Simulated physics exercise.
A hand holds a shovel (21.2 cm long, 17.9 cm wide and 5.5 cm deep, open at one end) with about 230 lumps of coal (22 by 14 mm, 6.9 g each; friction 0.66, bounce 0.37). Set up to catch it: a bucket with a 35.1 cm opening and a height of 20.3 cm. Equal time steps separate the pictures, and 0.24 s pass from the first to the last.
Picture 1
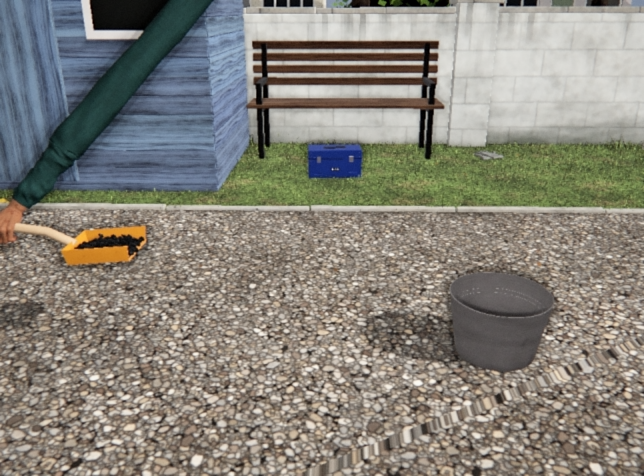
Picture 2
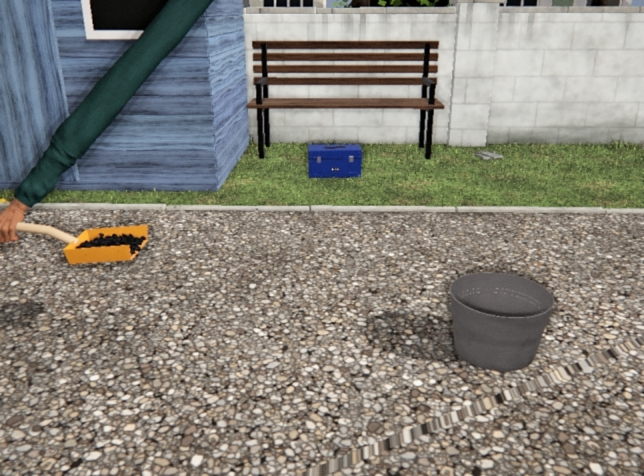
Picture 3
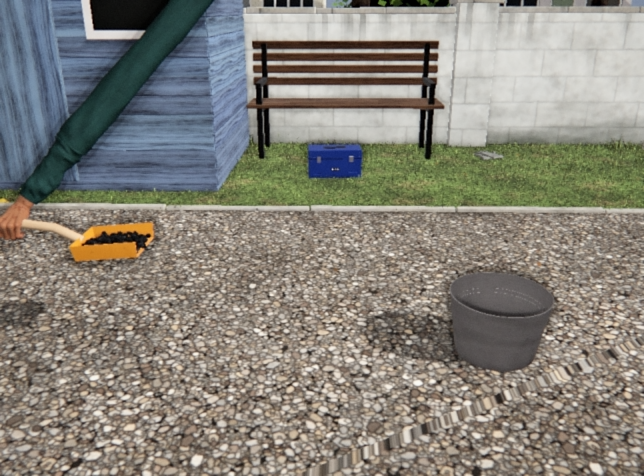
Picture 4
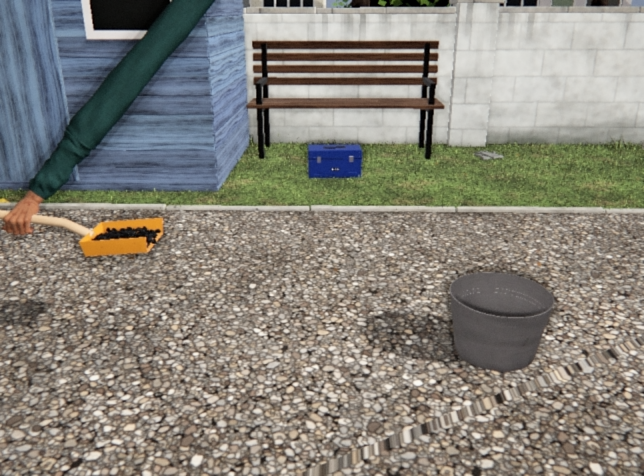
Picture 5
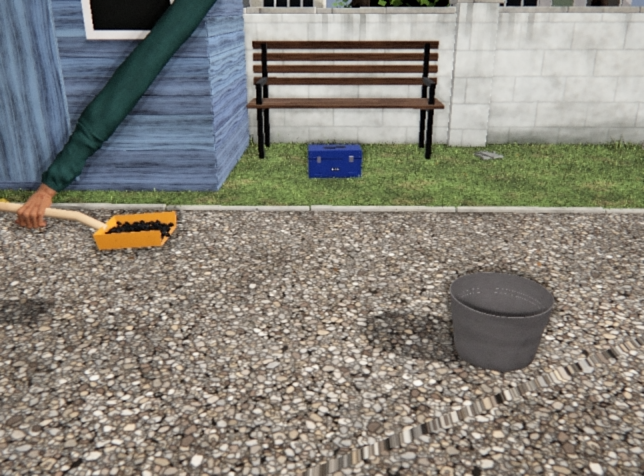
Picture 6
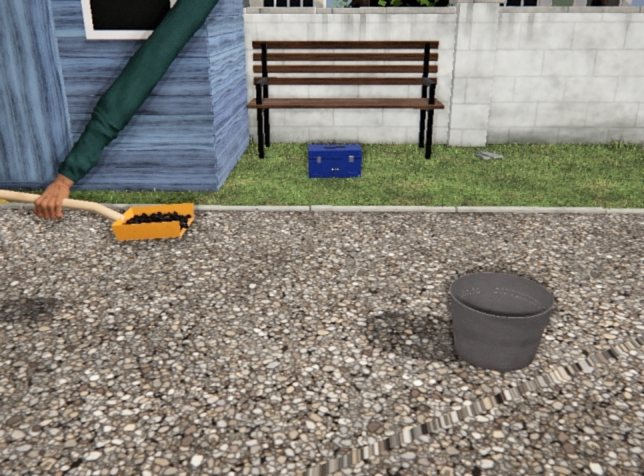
In the video, a hand at the end of a green-sleeved arm holds an orange shovel loaded with black lumps and moves it a short way right and slightly upward, while a gray bucket stands still on the gravel.
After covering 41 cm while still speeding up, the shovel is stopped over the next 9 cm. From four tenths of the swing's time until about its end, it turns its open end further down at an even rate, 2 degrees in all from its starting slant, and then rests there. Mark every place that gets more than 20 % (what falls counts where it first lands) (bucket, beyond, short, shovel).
Bucket over, beyond under, short over, shovel under.
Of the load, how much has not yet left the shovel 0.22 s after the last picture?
Around 15 percent.
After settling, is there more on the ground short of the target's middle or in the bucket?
The bigger portion ends up in the bucket.
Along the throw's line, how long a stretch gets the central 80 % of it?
Around 30 centimetres.
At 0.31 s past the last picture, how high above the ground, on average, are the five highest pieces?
Height: Roughly 60 cm.
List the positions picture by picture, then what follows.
The first frame shows shovel at (94, 250); tilt 5 degrees; moved 0.0 cm; low side left; open edge at (140, 250); middle of the load at (105, 246); bucket at (501, 293).
The second frame shows shovel at (96, 249); tilt 5 degrees; moved 0.8 cm; low side left; open edge at (142, 249); middle of the load at (106, 245).
The third frame shows shovel at (102, 246); tilt 5 degrees; moved 3.2 cm; low side left; open edge at (147, 247); middle of the load at (111, 242).
The fourth frame shows shovel at (113, 241); tilt 5 degrees; moved 7.4 cm; low side left; open edge at (157, 242); middle of the load at (120, 237).
The fifth frame shows shovel at (127, 234); tilt 5 degrees; moved 13.0 cm; low side left; open edge at (171, 235); middle of the load at (138, 227).
The sixth frame shows shovel at (146, 225); tilt 4 degrees; moved 20.4 cm; low side left; open edge at (189, 227); middle of the load at (156, 219); bucket at (501, 293).
Then, 0.12 s after the last picture, tilt 3 degrees; shovel 100 %; middle of all pieces near (219, 193).
Then, 0.22 s after the last picture, tilt 2 degrees; shovel 15 %, in the air 85 %; middle of all pieces near (283, 182).
Then, 0.31 s after the last picture, tilt 2 degrees; in the air 100 %; middle of all pieces near (342, 196).
Then, 0.40 s after the last picture, tilt 2 degrees; in the air 100 %; middle of all pieces near (399, 232).
In the end, bucket 60 %, beyond 0 %, short 40 %, shovel 0 %.
